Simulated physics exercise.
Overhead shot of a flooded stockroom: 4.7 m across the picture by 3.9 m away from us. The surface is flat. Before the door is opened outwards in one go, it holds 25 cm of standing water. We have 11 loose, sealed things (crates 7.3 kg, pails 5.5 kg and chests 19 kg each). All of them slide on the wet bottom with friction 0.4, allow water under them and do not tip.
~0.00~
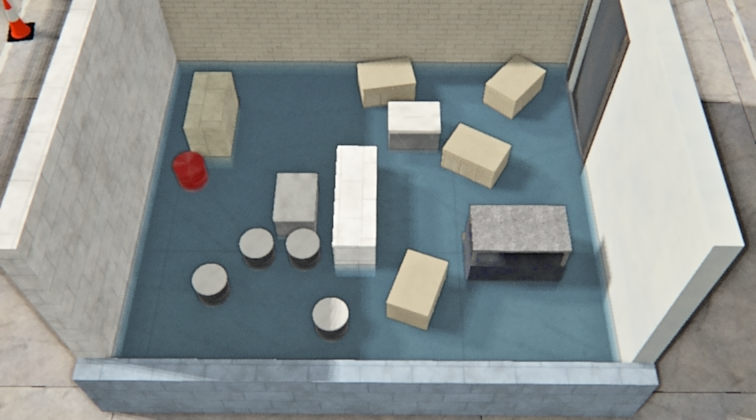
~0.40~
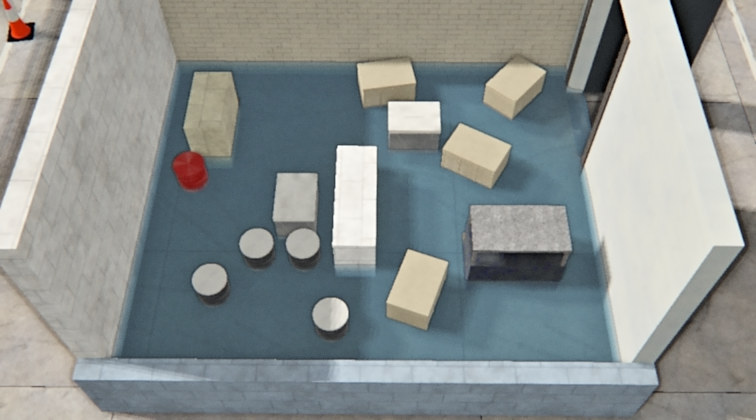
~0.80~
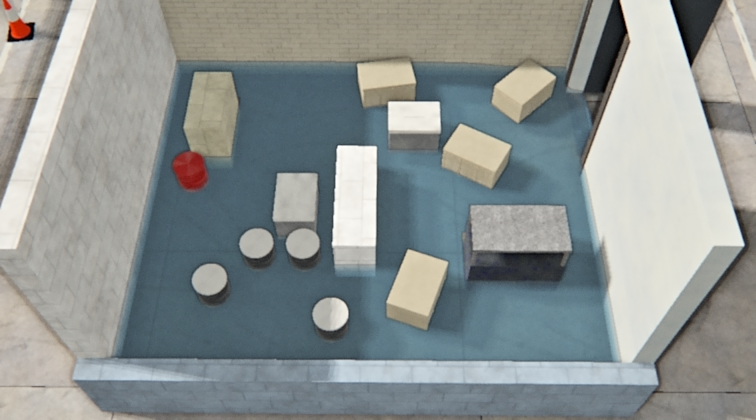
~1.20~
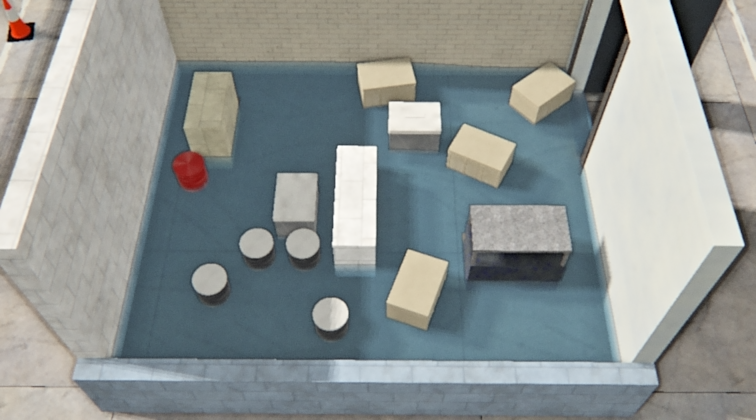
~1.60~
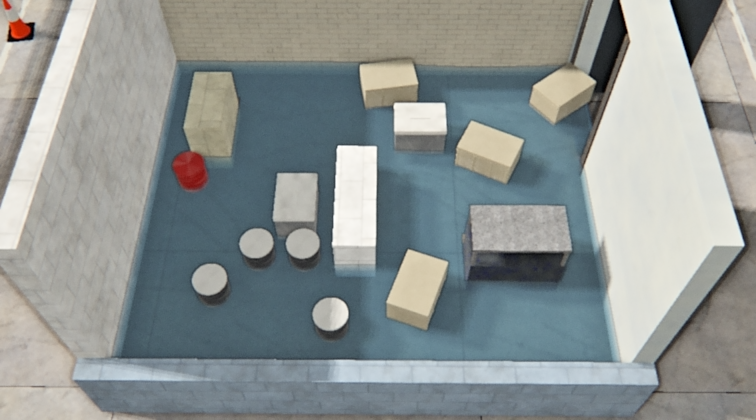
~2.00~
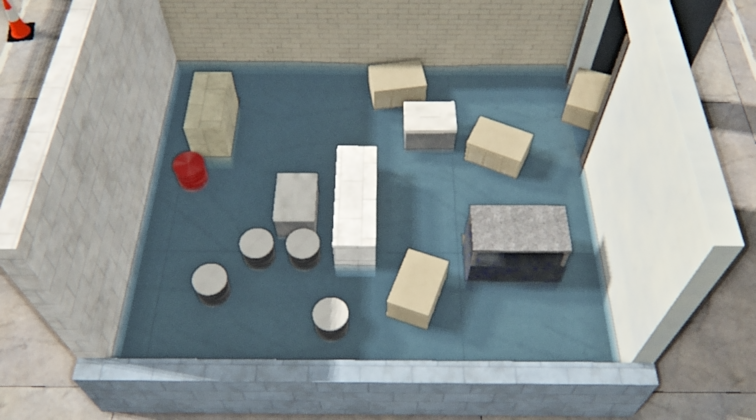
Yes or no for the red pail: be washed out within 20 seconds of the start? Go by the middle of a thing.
Red pail is still inside.
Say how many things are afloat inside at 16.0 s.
Answer: 6.
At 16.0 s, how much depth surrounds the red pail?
Around 13 cm.
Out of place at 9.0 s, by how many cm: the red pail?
30 cm or so by then.
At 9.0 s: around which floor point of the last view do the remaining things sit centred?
(322, 240).
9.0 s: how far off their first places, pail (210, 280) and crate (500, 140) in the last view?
Respectively, 30 cm and washed out.
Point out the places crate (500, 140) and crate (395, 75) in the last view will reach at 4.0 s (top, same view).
Near (572, 105) and (455, 71).
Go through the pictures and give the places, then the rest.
In the first picture, the red pail at (188, 164), afloat; 25 cm deep round most things; 0 of 11 have shifted.
In the second picture, the red pail at (188, 164) floats; about 4120 L in view; 0 of 11 have shifted.
In the third picture, the red pail at (188, 164) floats; about 4060 L in view; 1 of 11 have shifted.
In the fourth picture, the red pail at (188, 164), afloat; about 4000 L in view; 2 of 11 have shifted.
In the fifth picture, the red pail at (188, 164), afloat; about 3940 L in view; 3 of 11 have shifted.
In the sixth picture, the red pail at (188, 164) floats; 25 cm deep round most things; 4 of 11 have shifted.
After 4.0 s the red pail is near (203, 163), 0.1 m from its start, afloat; 1 of 11 are out; 10 afloat.
After 9.0 s the red pail is near (218, 164), 0.3 m from its start, afloat; 4 of 11 are out; 7 afloat.
After 16.0 s the red pail is near (271, 160), 0.8 m from its start, afloat; 5 of 11 are out; 6 afloat.
After 20.0 s the red pail is near (303, 150), 1.2 m from its start, afloat; 6 of 11 are out; 5 afloat.
